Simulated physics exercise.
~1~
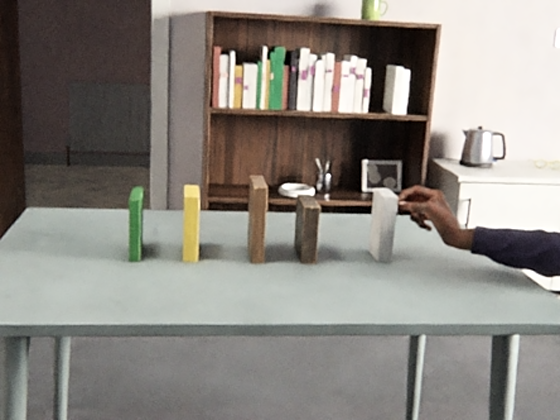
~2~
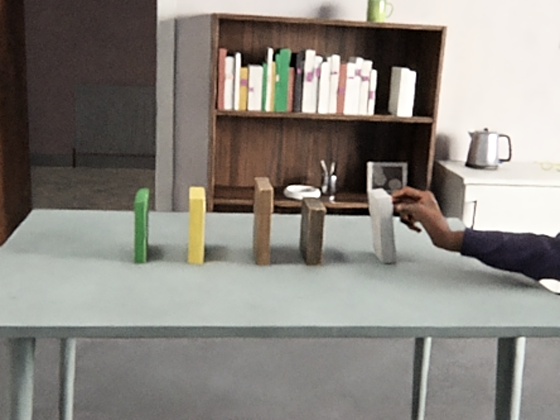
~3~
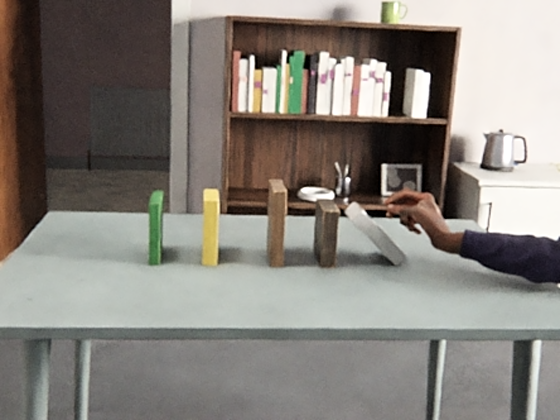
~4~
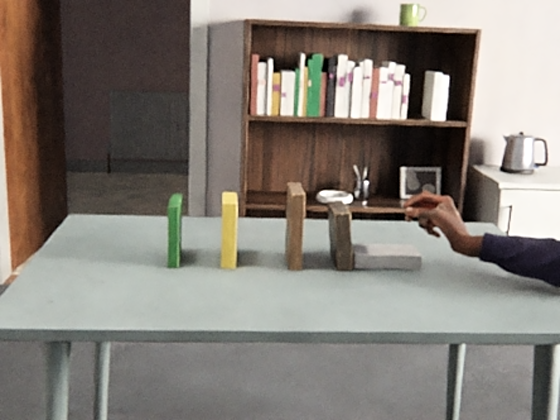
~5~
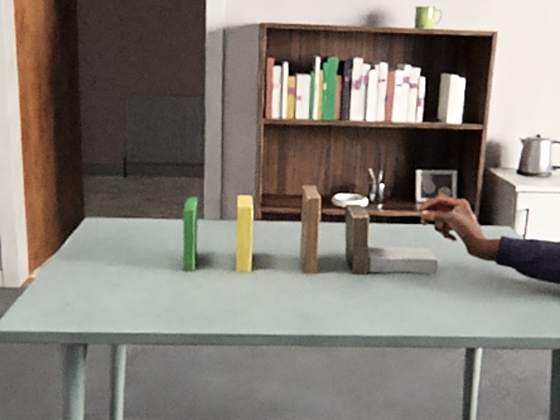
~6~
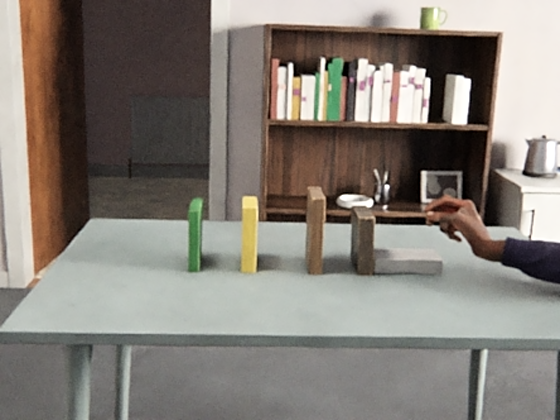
A dark-skinned hand in a navy sleeve tips a white board at the right end of a row on a pale grey-green table, seen from the front, slightly above, in a room with a bookcase and a kettle behind. To its left stand a short dark brown board, a taller brown block, a yellow board and a green board. The white board leans left, drops against the dark board's lower part and ends flat beside it. The hand stays hovering nearby as the view pans slightly left. The other four pieces remain standing.
